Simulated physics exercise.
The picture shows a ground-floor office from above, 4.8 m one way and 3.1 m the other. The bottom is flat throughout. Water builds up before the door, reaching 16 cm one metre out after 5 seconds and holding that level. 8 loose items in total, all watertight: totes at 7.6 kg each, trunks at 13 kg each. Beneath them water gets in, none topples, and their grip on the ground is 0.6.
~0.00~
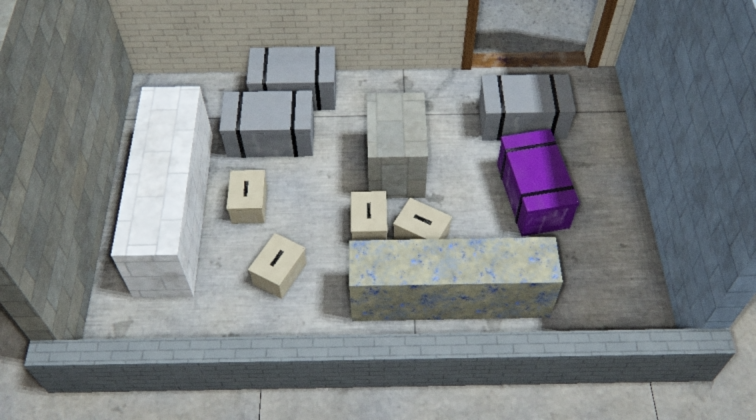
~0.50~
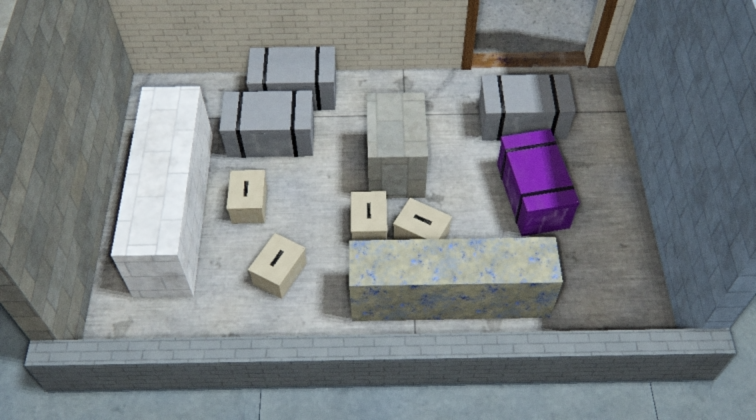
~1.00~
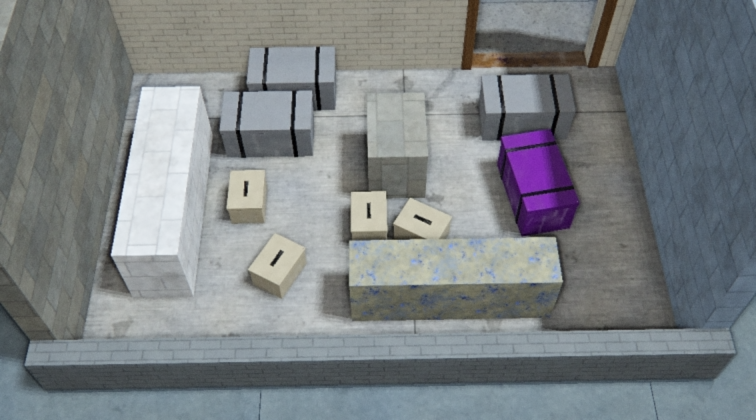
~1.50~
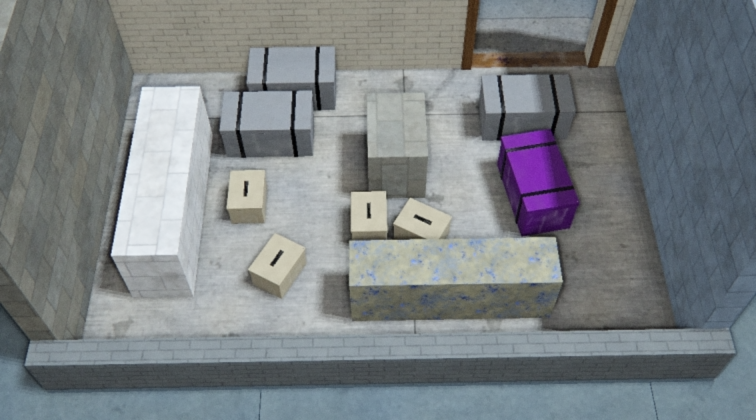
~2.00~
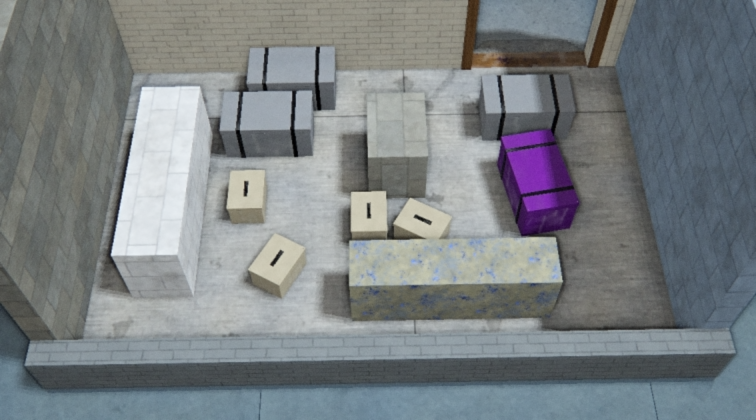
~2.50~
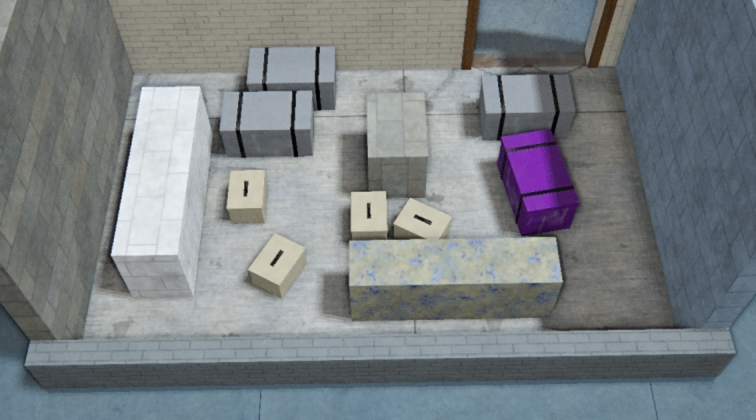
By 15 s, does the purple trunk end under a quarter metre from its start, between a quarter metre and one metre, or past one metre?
Between a quarter metre and one metre.
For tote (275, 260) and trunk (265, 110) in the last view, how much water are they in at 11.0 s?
Close to 5 and 3 centimetres.
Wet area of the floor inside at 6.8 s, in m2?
Roughly 7.0 m2.
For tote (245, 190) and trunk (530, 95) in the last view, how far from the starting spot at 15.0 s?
First 60 cm, then 80 cm.
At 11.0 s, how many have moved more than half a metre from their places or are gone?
3.
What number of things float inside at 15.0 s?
Count: 8.
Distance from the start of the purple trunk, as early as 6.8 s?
40 cm, give or take.
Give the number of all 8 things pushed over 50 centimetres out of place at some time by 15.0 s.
I count 6 of them.
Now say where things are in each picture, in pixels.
The purple trunk at (539, 169) rests on the ground; water covers 0.0 m2; 0 of 8 have shifted, in the first frame.
The purple trunk at (539, 169), on the bottom; 0.0 m2 under water; 0 of 8 have shifted, in the second frame.
The purple trunk at (539, 169) rests on the ground; water covers 0.0 m2; 0 of 8 have shifted, in the third frame.
The purple trunk at (539, 169), on the bottom; 0.0 m2 under water; 0 of 8 have shifted, in the fourth frame.
The purple trunk at (539, 169) rests on the ground; 0.0 m2 under water; 0 of 8 have shifted, in the fifth frame.
The purple trunk at (539, 169) rests on the ground; 0.0 m2 under water; 0 of 8 have shifted, in the sixth frame.
After 3.5 s the purple trunk is near (539, 169), 0.0 m from its start, aground; 0 afloat.
After 6.8 s the purple trunk is near (541, 205), 0.4 m from its start, afloat; 2 afloat.
After 11.0 s the purple trunk is near (547, 202), 0.4 m from its start, afloat; 2 afloat.
After 15.0 s the purple trunk is near (486, 203), 0.6 m from its start, afloat; 8 afloat.
